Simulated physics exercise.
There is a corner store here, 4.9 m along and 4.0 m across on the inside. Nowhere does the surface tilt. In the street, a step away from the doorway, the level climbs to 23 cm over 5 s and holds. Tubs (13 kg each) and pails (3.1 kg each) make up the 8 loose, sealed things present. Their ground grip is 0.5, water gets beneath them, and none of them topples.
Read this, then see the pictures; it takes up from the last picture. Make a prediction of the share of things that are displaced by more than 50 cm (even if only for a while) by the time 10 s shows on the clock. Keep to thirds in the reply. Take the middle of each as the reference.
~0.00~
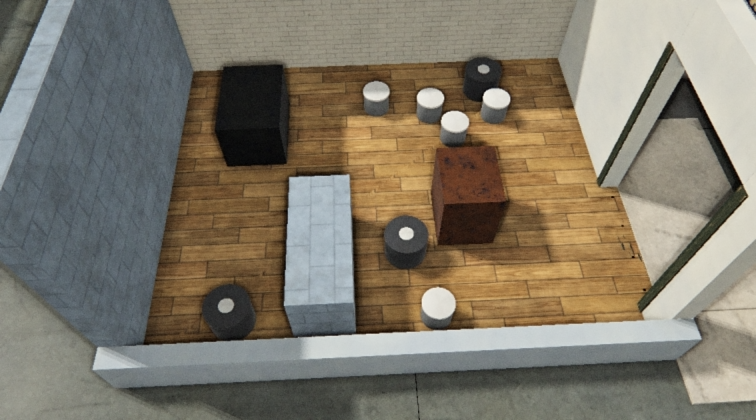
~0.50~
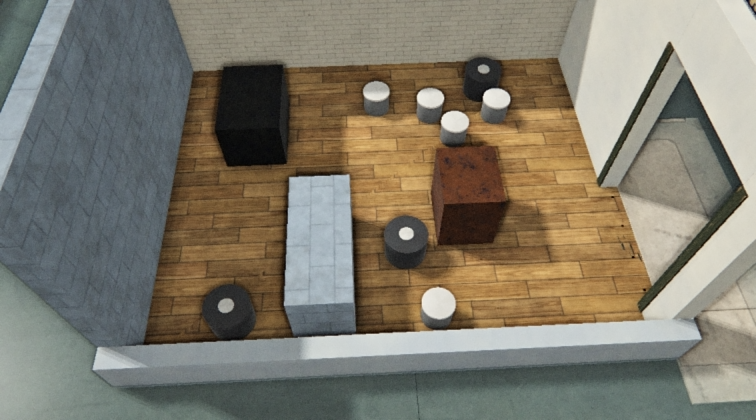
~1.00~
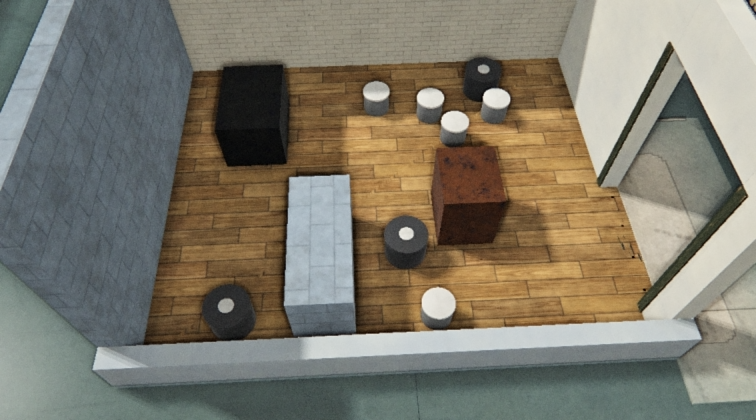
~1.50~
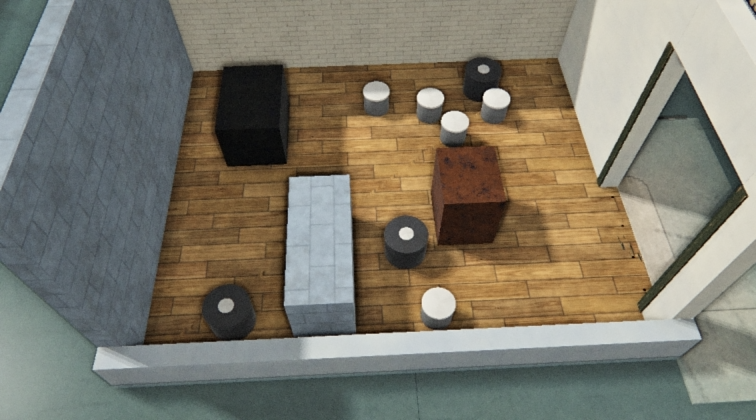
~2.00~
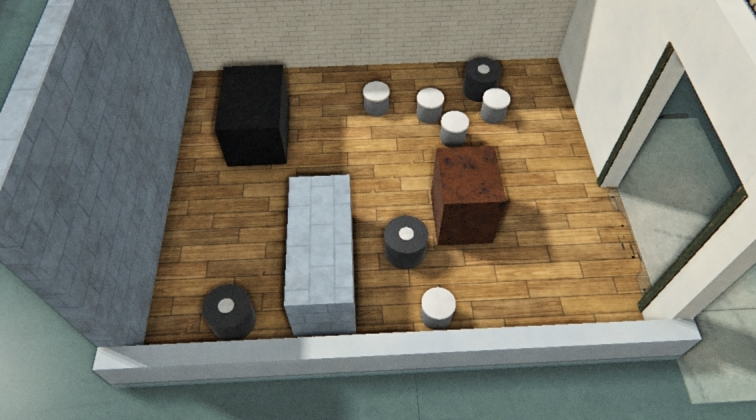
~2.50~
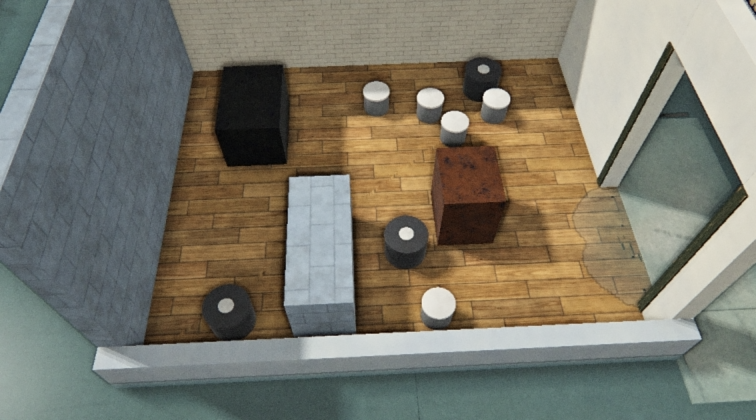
My answer: Two thirds or more.
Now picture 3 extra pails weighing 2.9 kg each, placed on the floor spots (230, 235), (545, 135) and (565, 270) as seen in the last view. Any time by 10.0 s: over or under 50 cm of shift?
Well, it goes below, below, above.
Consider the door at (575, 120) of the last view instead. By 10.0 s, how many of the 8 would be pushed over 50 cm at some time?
In that case the number is 5.
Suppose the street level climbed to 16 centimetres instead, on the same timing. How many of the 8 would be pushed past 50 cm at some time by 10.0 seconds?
So the tally would be 6.
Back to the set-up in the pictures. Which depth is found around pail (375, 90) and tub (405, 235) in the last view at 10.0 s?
Close to 12 and 8 centimetres.
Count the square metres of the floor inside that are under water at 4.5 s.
Wet: Near 4.5 m2.
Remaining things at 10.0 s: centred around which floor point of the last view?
It sits at about (349, 146).
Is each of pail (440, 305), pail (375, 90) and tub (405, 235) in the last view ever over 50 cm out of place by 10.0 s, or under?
Taking them in that order, the first is beyond the limit, the second beyond the limit and the third beyond the limit.
After 3.5 s 0 of 8 are over 50 cm from their spots; 0 afloat.
After 4.5 s 0 of 8 are over 50 cm from their spots; 0 afloat.
After 7.0 s 3 of 8 are over 50 cm from their spots; 2 afloat.
After 10.0 s 6 of 8 are over 50 cm from their spots, and 6 have been at some point; 7 afloat.
